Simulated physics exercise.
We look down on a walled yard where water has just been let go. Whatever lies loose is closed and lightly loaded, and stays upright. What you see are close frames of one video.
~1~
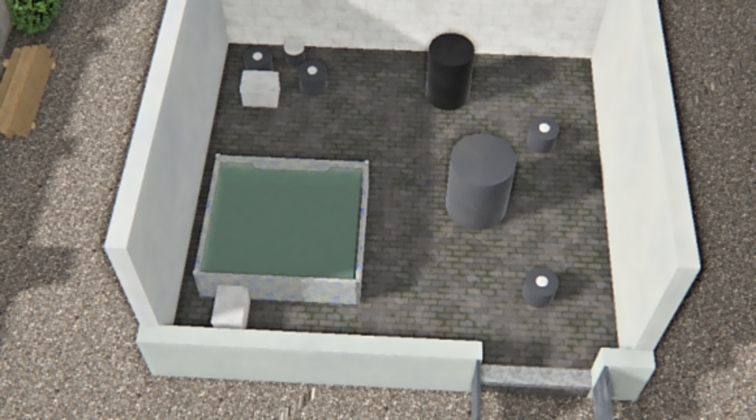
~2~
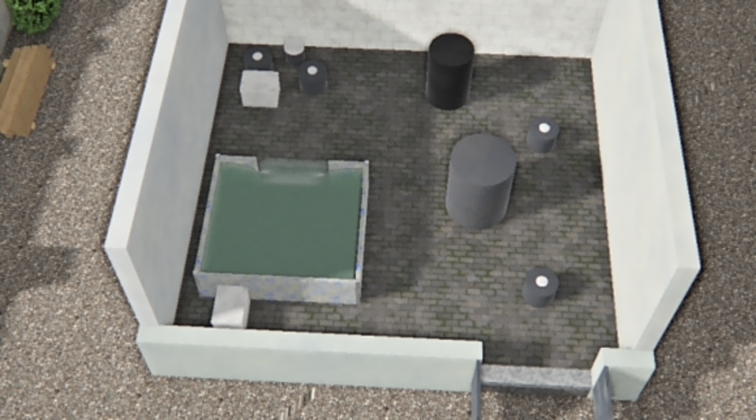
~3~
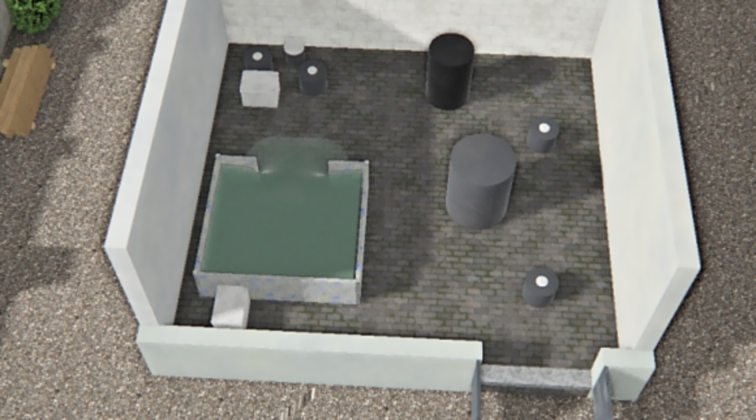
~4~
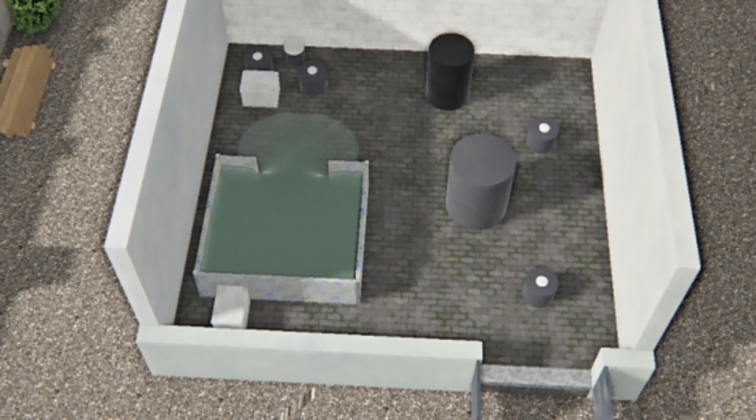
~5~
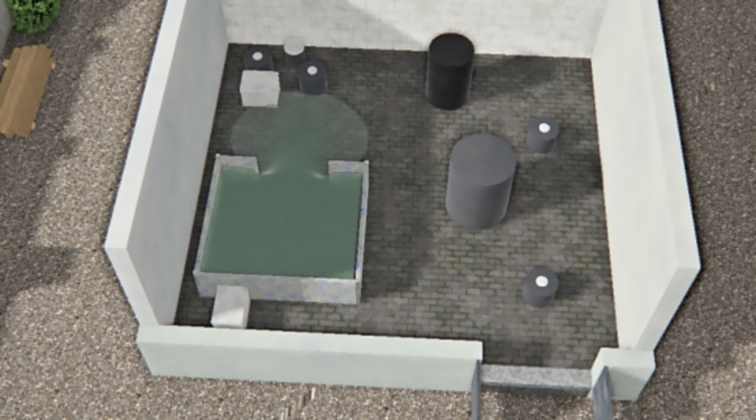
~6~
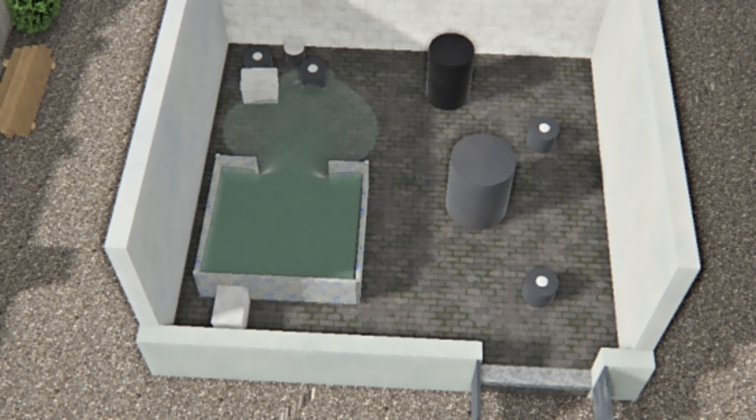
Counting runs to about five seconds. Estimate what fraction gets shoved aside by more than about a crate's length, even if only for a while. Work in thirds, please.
My answer: One to two thirds.
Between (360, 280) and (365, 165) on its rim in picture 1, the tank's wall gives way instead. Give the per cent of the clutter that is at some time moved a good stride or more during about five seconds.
Estimate: Close to 10 in a hundred.
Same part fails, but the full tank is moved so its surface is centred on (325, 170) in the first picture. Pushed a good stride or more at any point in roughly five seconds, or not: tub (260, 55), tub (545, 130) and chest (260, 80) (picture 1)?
Item one travelled far enough, item two not displaced far, item three travelled far enough.
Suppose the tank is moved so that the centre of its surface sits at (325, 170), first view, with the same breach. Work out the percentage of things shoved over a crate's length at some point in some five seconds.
Something like 60 in a hundred.
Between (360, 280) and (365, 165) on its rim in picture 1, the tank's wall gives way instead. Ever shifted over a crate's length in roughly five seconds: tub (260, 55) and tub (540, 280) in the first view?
Fell short of it; covered that distance.
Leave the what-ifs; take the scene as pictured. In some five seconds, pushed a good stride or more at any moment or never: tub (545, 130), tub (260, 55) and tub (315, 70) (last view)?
Item one never gets that far, item two gets that far, item three gets that far.
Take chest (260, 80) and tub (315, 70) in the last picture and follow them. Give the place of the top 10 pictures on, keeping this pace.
My guess: Roughly (249, 52), then roughly (350, 45).
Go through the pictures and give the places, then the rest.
A chest at (259, 81) rests on the ground; a tub at (312, 70), on the bottom; 0 of 7 have shifted, in the first frame.
A chest at (259, 81) rests on the ground; a tub at (312, 70) rests on the ground; 0 of 7 have shifted, in the second frame.
A chest at (259, 81) rests on the ground; a tub at (312, 70) rests on the ground; 0 of 7 have shifted, in the third frame.
A chest at (259, 81), on the bottom; a tub at (312, 70) rests on the ground; 0 of 7 have shifted, in the fourth frame.
A chest at (259, 81), on the bottom; a tub at (312, 70) rests on the ground; 0 of 7 have shifted, in the fifth frame.
A chest at (259, 78) rests on the ground, close to its start; a tub at (313, 68) rests on the ground, close to its start; 1 of 7 have shifted, in the sixth frame.
A moment on, 1 of 7 are well off their spots; 1 afloat.
Next, 2 of 7 are well off their spots; 4 afloat.
Later, 1 of 7 are well off their spots; 4 afloat.
In the end, 3 of 7 are well off their spots, and 4 have been at some point; 3 afloat.
